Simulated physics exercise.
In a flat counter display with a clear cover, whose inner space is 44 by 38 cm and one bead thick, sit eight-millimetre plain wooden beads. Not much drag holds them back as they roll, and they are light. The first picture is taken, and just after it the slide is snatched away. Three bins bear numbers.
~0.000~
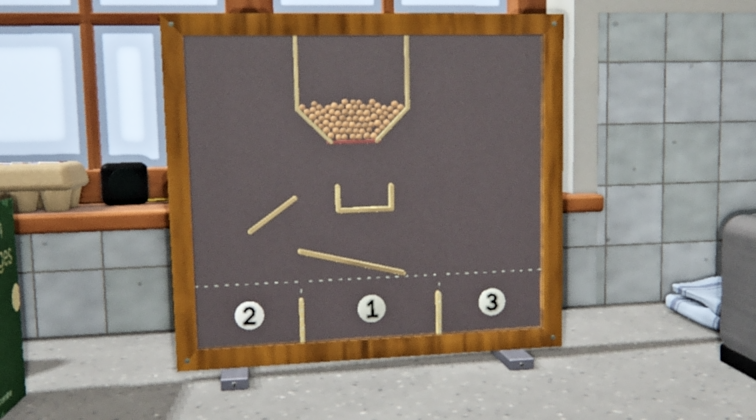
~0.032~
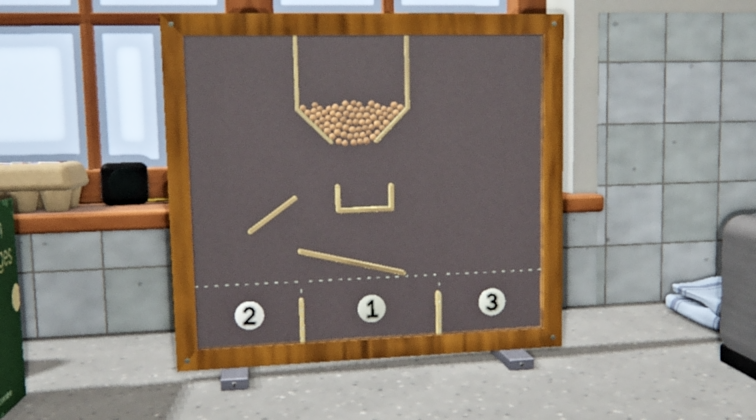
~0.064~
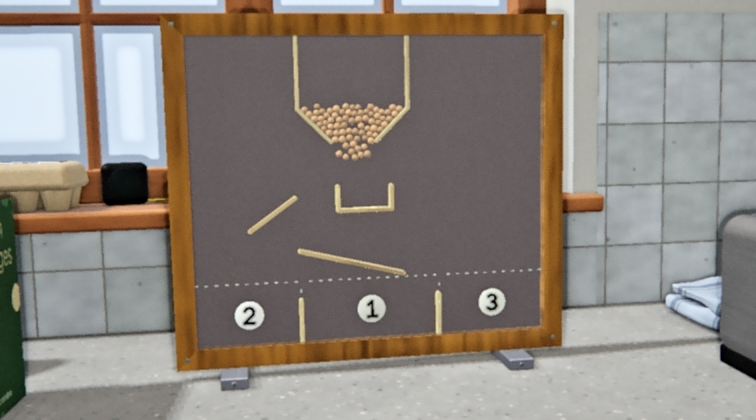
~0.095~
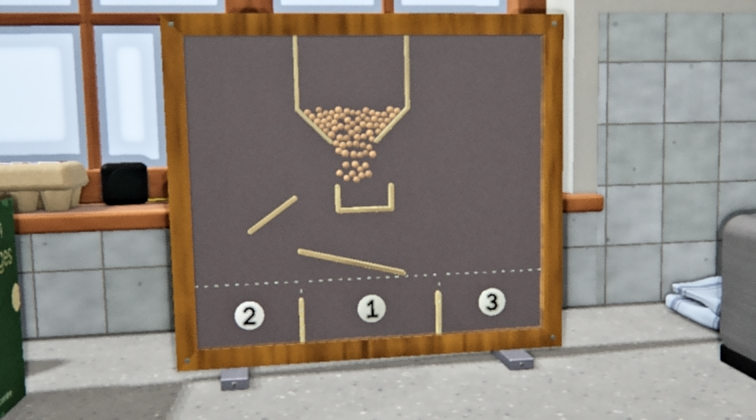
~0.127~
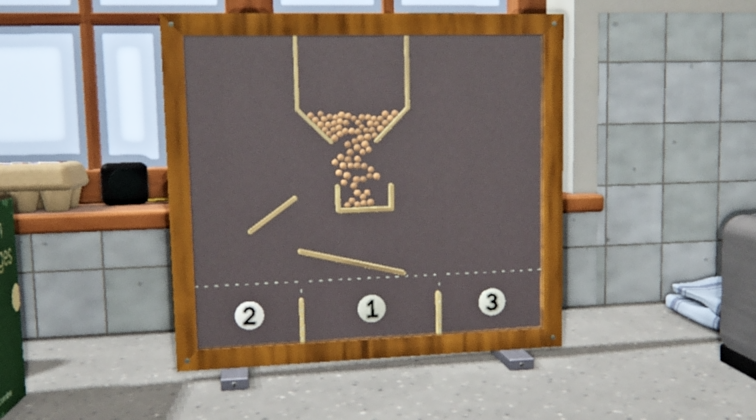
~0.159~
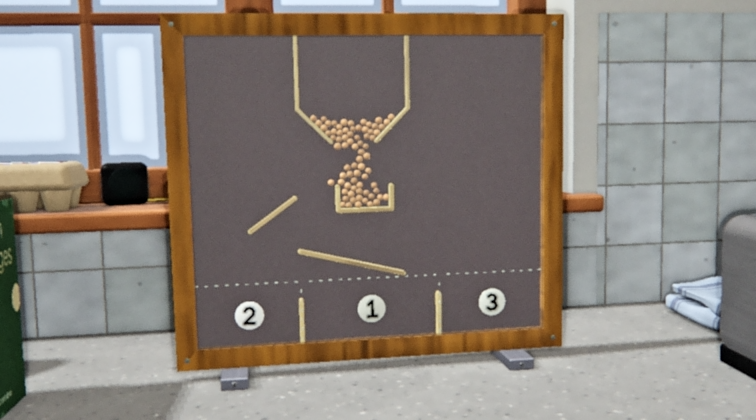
Small wooden beads pour from a funnel and pile up in the tray below.
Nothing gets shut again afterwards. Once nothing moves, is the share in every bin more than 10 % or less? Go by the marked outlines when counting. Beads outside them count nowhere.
No. 1 - more, 2 - more, 3 - less.
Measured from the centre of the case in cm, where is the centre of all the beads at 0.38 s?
Offset: Approx. 3 cm left, 1 cm below.
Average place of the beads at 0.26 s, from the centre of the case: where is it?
Position estimate: Left 2 cm, above 2 cm.
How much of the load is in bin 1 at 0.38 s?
Share: Near 0 %.
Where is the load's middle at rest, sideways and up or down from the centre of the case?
About 2 cm left and 8 cm below.
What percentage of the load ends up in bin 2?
Around 20 %.
After 0.26 s, the beads' middle is 2 cm left of and 2 cm above the centre; nothing in the marked areas.
After 0.38 s, the beads' middle is 3 cm left of and 1 cm below the centre; no. 2, 5 %.
After 0.61 s, the beads' middle is 3 cm left of and 5 cm below the centre; no. 1, 5 %, no. 2, 15 %.
Settled by 1.8 s, no. 1, 20 %, no. 2, 20 %, no. 3, 5 %, elsewhere 60 %.
